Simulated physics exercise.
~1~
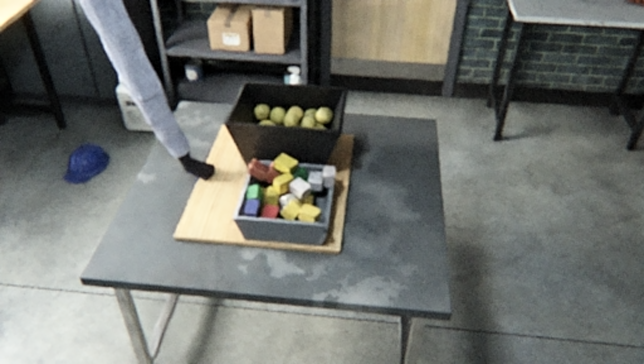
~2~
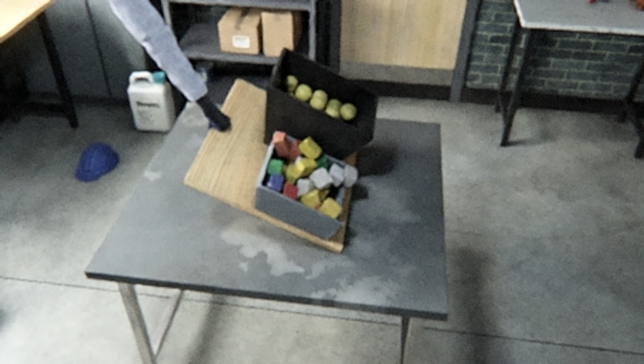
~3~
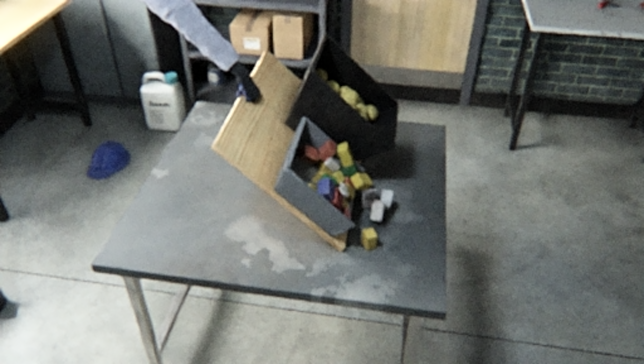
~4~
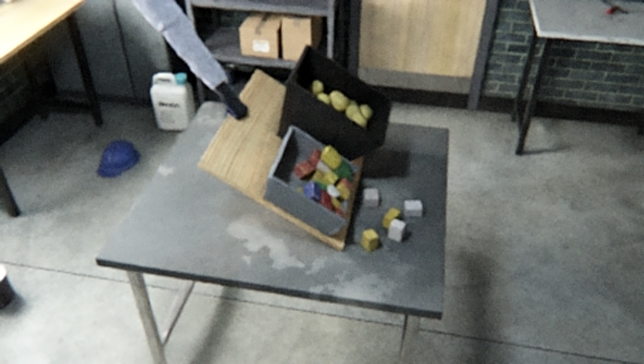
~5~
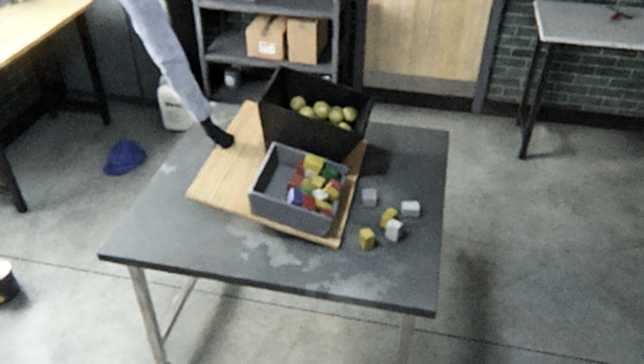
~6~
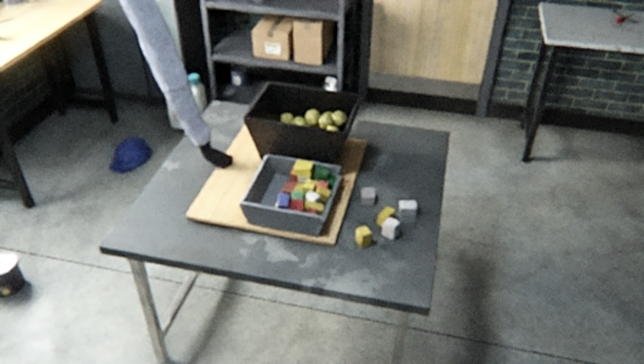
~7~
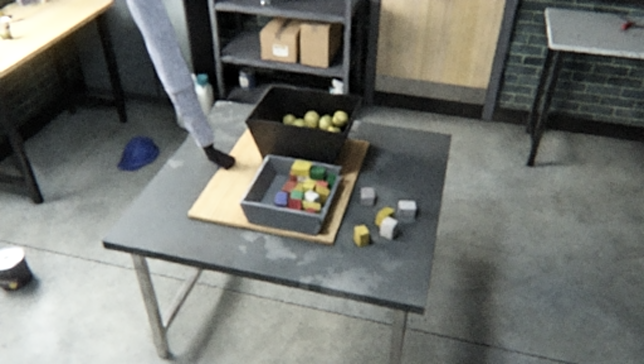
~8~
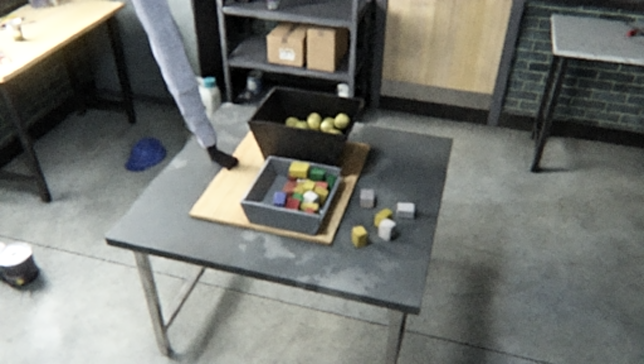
A gloved hand lifts the left side of a wooden board on a table, tilting its black crate of yellow apples and grey crate of toy bricks rightward, then lowers it flat; a few bricks spill onto the tabletop and stay there, while the apples remain inside.
